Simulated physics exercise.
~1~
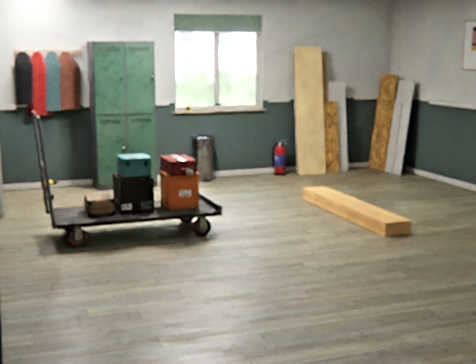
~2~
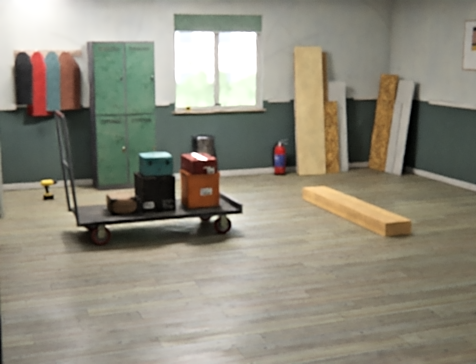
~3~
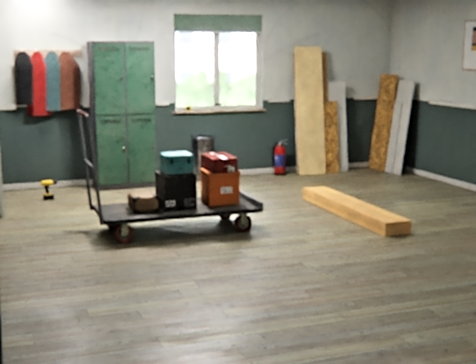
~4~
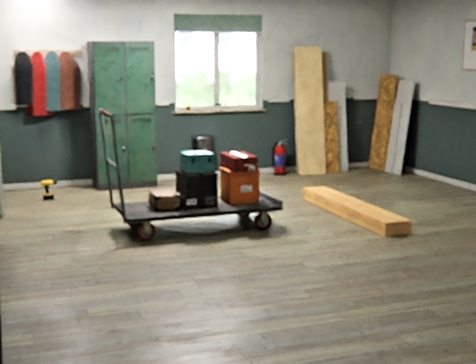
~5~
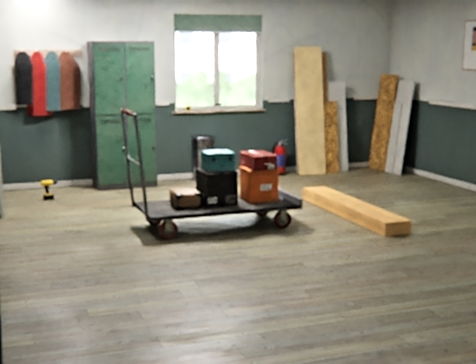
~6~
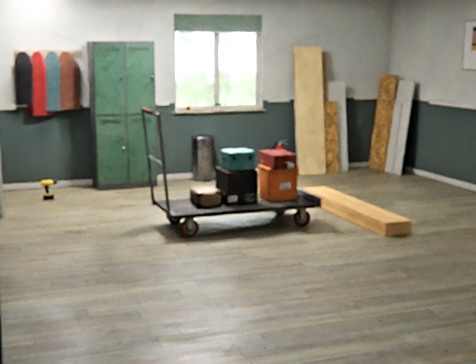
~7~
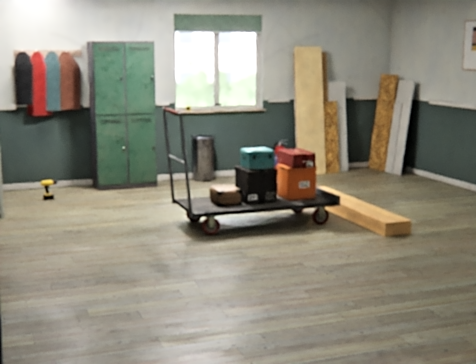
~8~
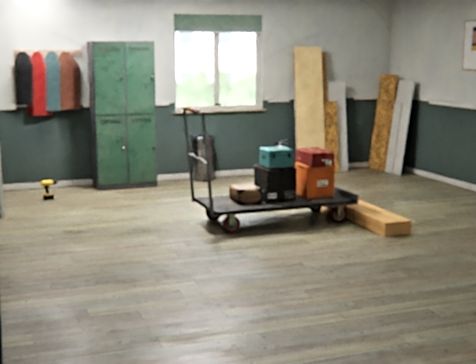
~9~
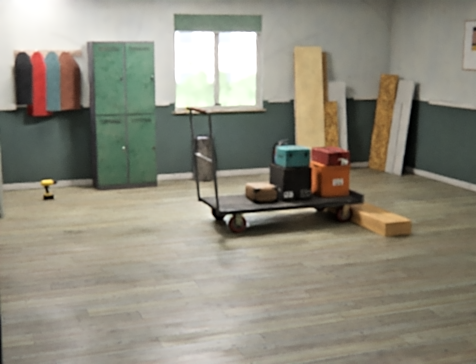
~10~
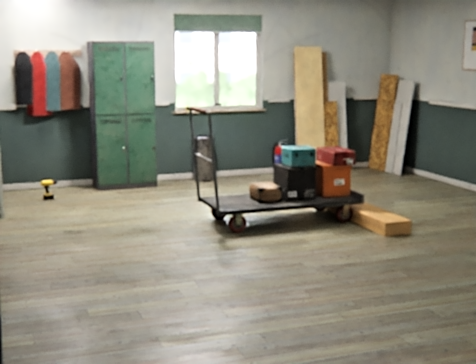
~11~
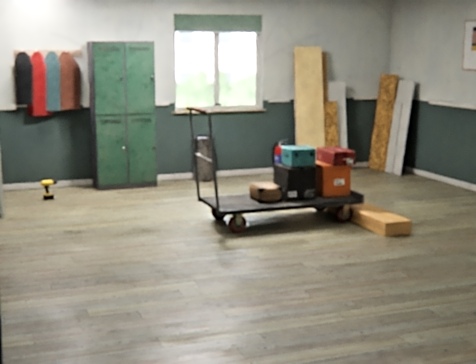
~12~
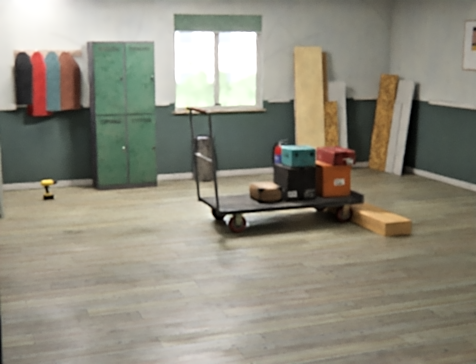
A flat trolley loaded with boxes and a toolbox rolled steadily right across a wooden floor until it met a long beam and stopped abruptly. The load shifted forward only slightly, and everything stayed on the deck, standing still at the end.
